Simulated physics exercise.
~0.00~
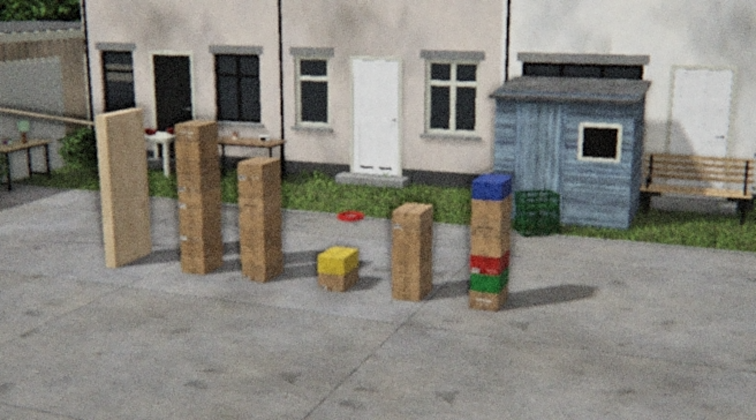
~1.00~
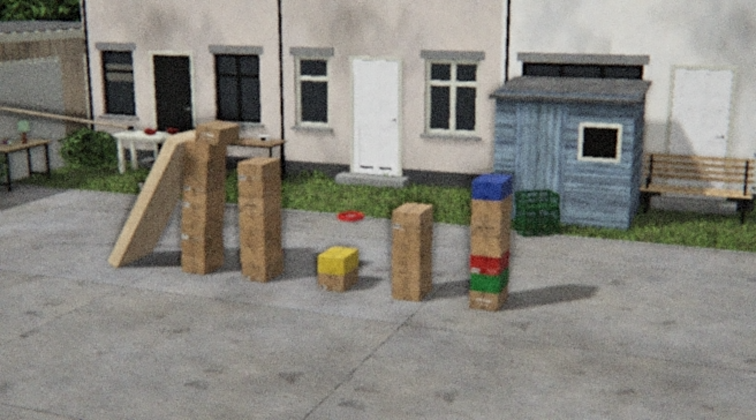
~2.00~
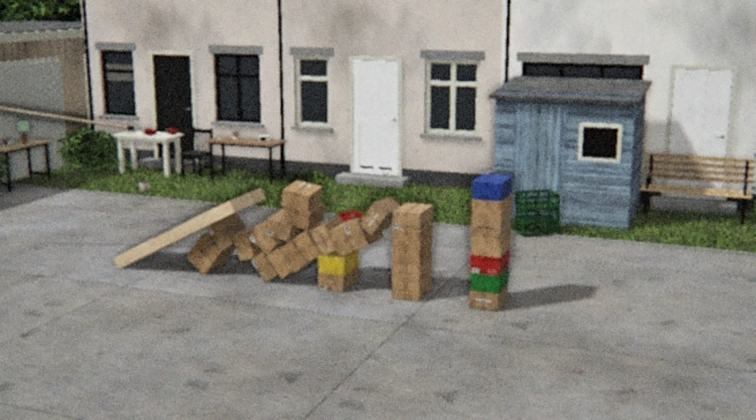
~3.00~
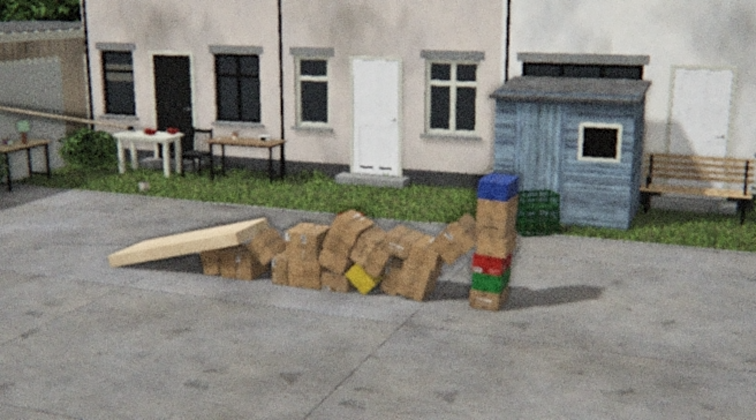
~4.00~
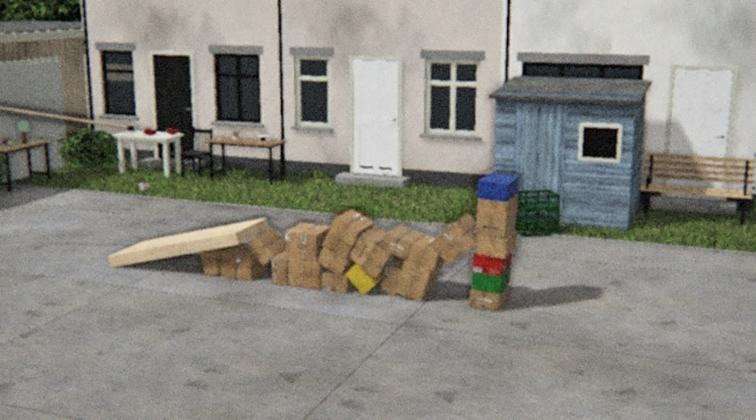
Tipping board toppling a row of carton stacks rightward in a paved yard, leaving only the blue-topped last stack standing.
